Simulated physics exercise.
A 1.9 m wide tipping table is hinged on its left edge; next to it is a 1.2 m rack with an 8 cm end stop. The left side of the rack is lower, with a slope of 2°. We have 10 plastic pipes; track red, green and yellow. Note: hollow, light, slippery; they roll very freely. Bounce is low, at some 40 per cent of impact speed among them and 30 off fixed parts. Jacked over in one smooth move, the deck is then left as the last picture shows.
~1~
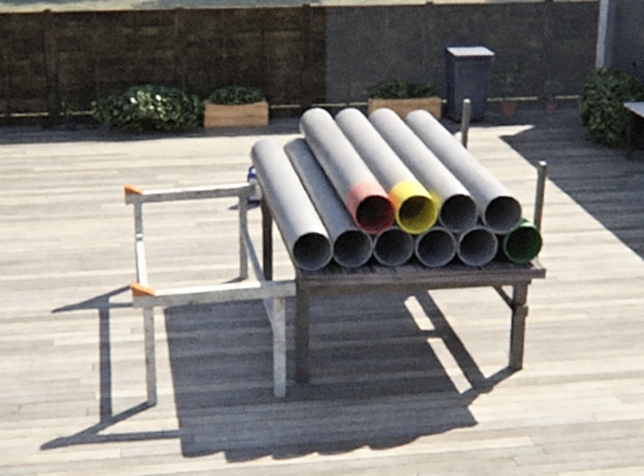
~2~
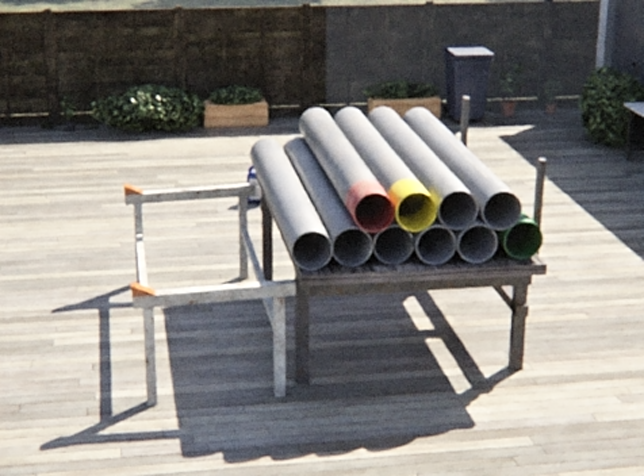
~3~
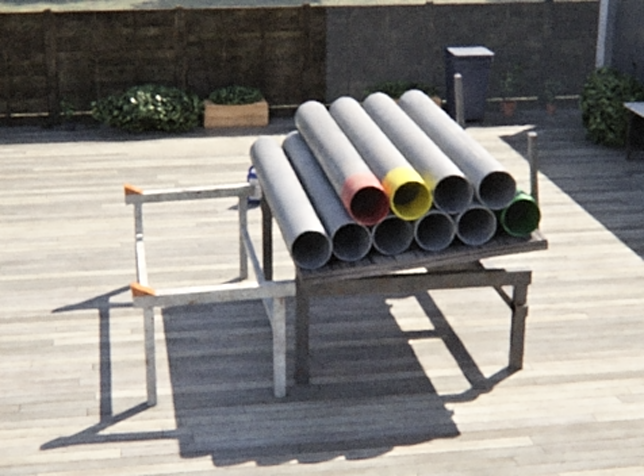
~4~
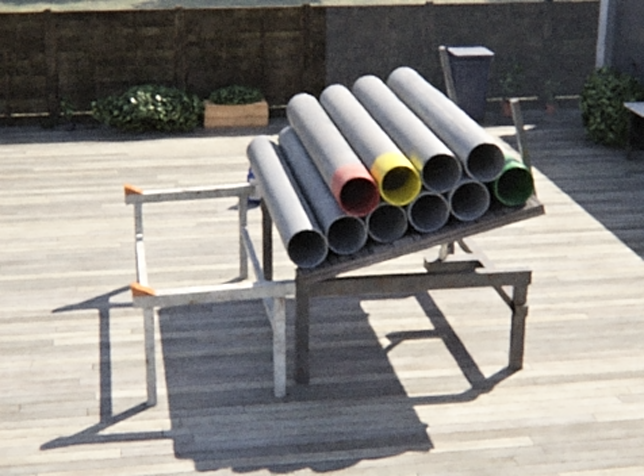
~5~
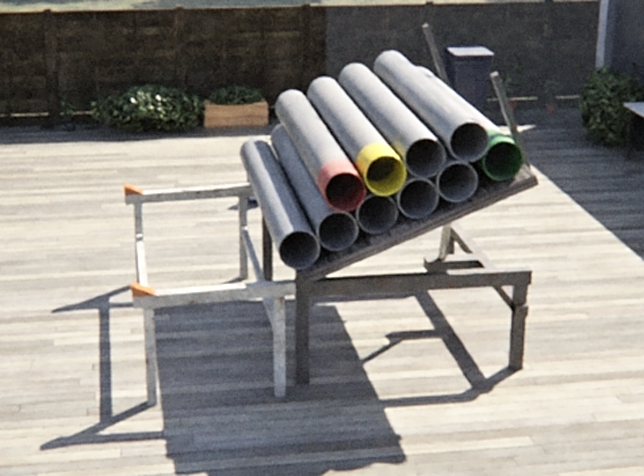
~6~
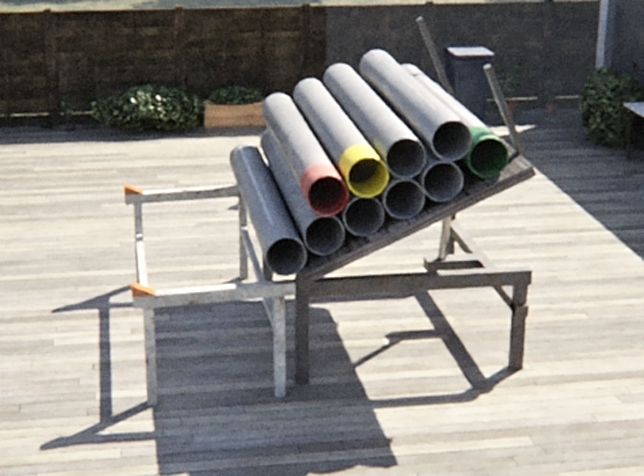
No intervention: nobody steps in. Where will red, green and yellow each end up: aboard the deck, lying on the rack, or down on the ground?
Red ends up down on the ground, green ends up lying on the rack, yellow ends up down on the ground.
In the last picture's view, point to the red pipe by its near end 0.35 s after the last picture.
Its near end sits close to (272, 219).
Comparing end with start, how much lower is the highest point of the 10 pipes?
Roughly 10 cm.
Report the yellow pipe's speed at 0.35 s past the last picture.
1.5 m/s or so.
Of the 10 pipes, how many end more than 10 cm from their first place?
Count: 10.
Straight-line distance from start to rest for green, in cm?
Shift - green 220.
Then, 0.4 s past the sixth picture, red is up on others, 110 cm from the rack's far end, rolling left; green is on the deck, 135 cm from the hinge, rolling left; yellow is up on others, 30 cm from the hinge, rolling left; 0 past the stop so far.
Then, 0.8 s past the sixth picture, red is up on others, 30 cm from the rack's far end, rolling left; green is on the deck, 70 cm from the hinge, rolling left; yellow is up on others, 60 cm from the rack's far end, rolling left; 0 past the stop so far.
Then, 1.1 s past the sixth picture, red is over the stop and falling; green is on the deck, 20 cm from the hinge, rolling left; yellow is over the stop and falling; 3 past the stop so far.
Then, 1.6 s past the sixth picture, red is beyond the stop, on the ground; green is on the rack, 115 cm from the rack's far end, rolling left; yellow is over the stop and falling; 4 past the stop so far.
Finally (6.8 s after the last picture), red is over the stop, on the ground; green is on the rack, 85 cm from the rack's far end; yellow is over the stop, on the ground; 6 past the stop so far.
